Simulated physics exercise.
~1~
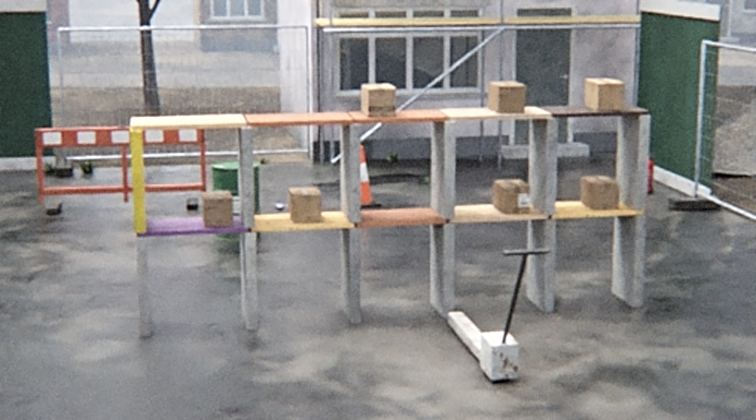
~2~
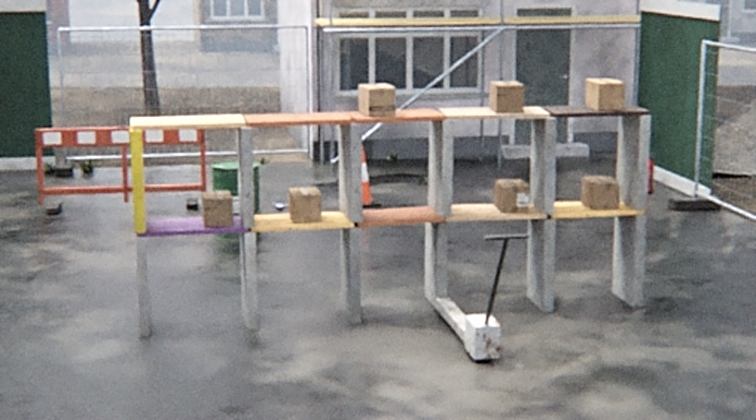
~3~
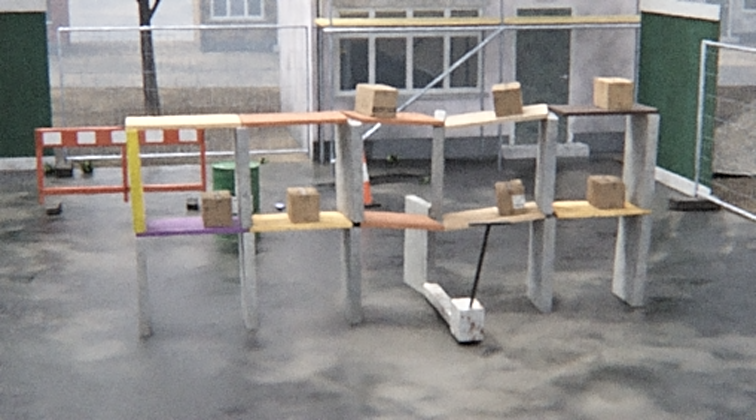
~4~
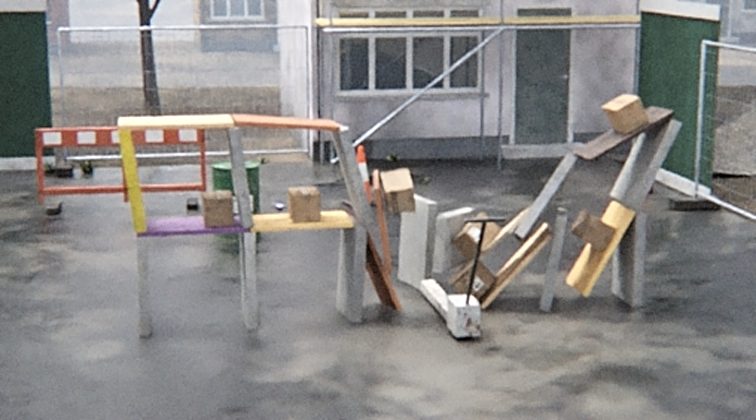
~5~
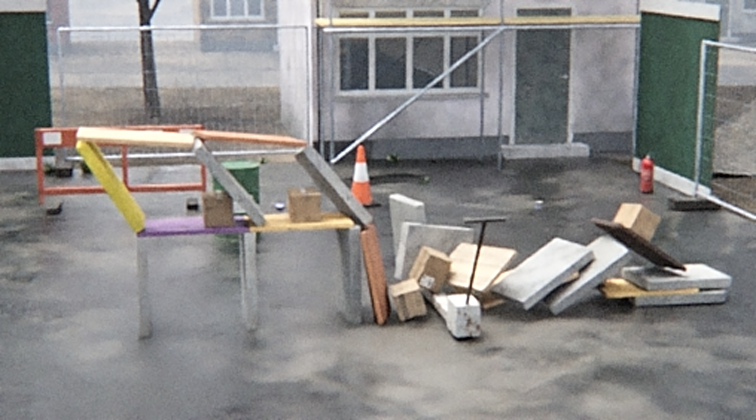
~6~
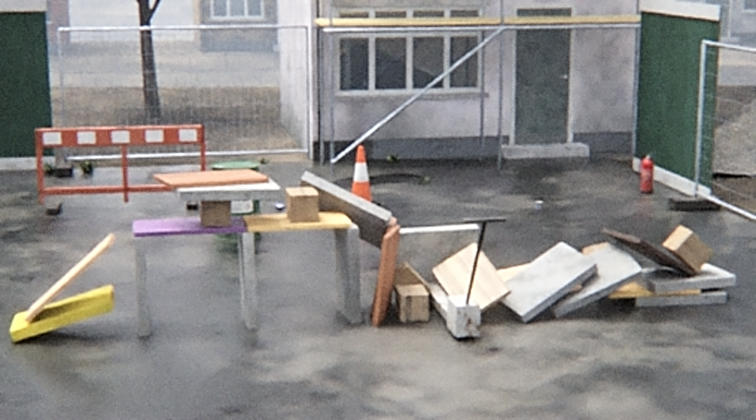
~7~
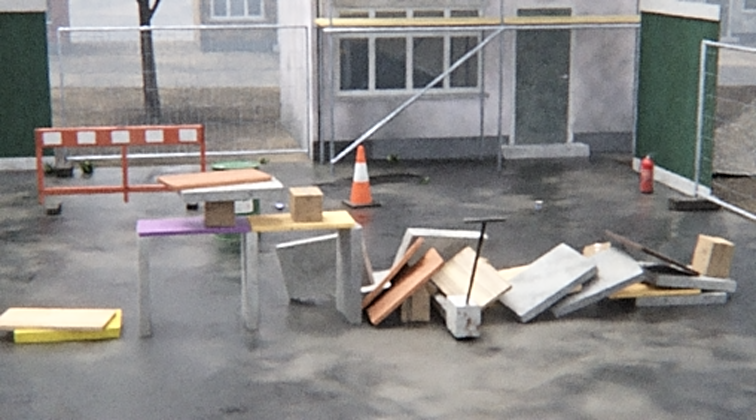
On a wet building site, a makeshift two-tier rack of upright blocks and boards stands loaded with cartons, a low white jack in front of it. The jack slides in to the left and away from the viewer, pushing the foot of an upright out of place. The boards above sag, then the middle and right side cave in, spilling cartons and blocks into a heap. Next the upper left tier leans left, and the yellow upright topples to the ground. The purple board stays put on its supports, with boards piled above it, while most of the rack lies down.
